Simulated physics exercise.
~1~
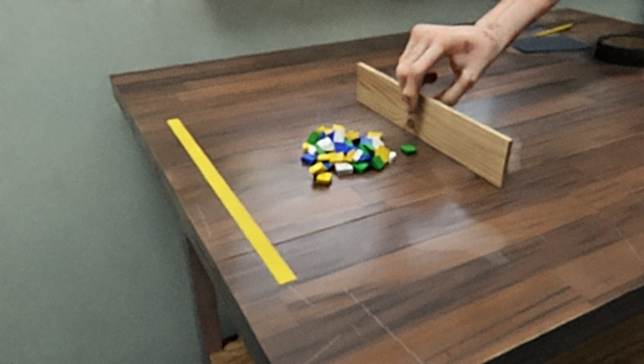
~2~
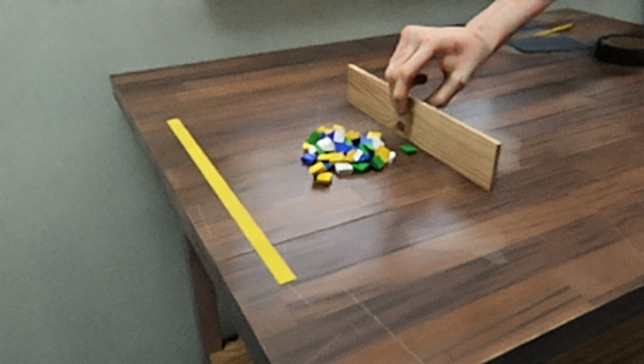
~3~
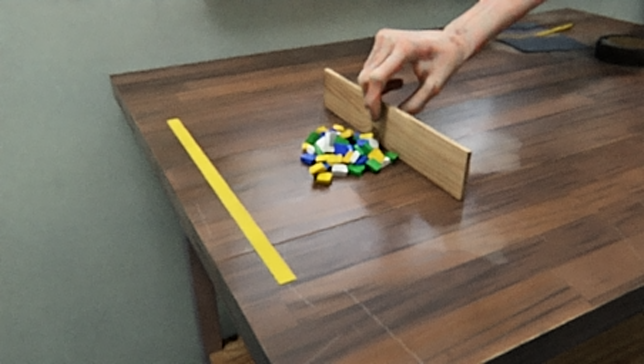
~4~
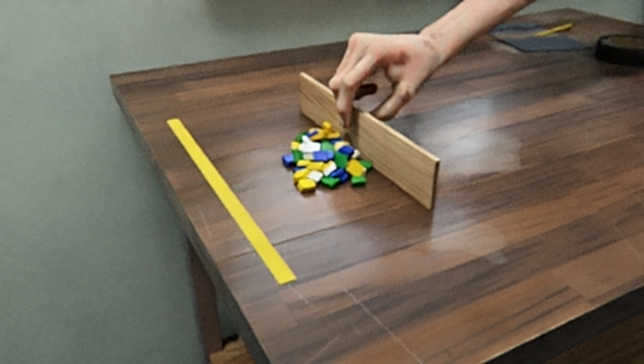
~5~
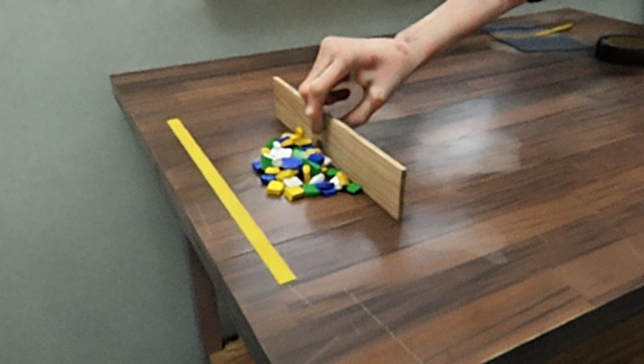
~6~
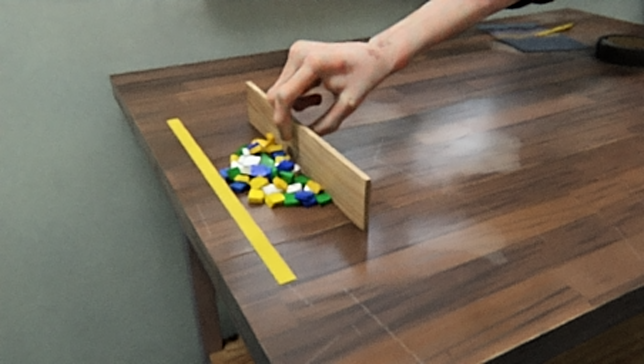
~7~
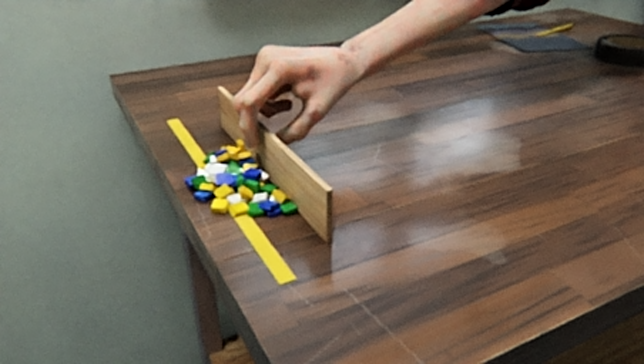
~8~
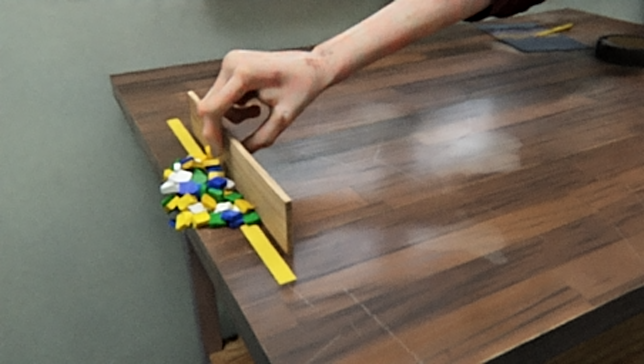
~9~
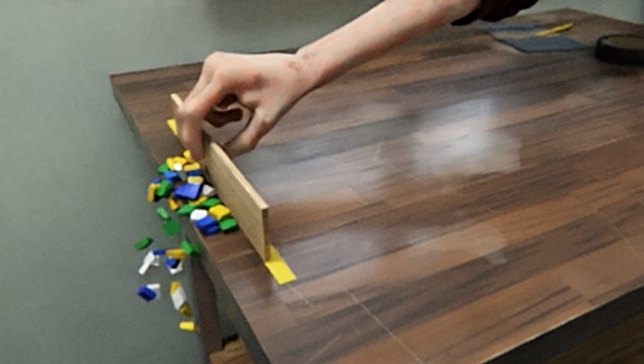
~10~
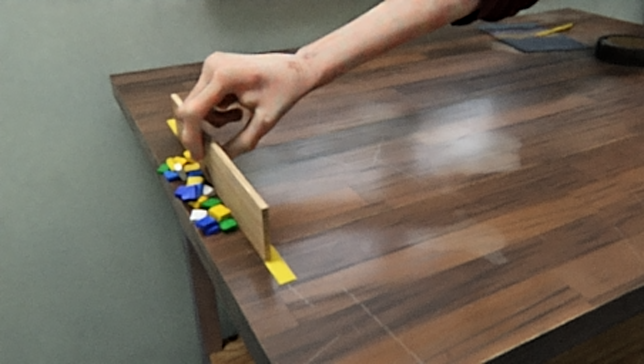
At first, a hand holds a strip of wood upright on a dark wooden table, to the right of a small heap of green, blue, yellow and white pieces. The hand slides the strip left until it meets the heap and begins pushing it toward a line of yellow tape near the table's edge. The pieces bunch together and move along, then cross the tape while the strip keeps coming. As the strip reaches the tape, many pieces spill over the left edge and drop. Finally, the strip stands still at the tape, with roughly half the heap left on the table.
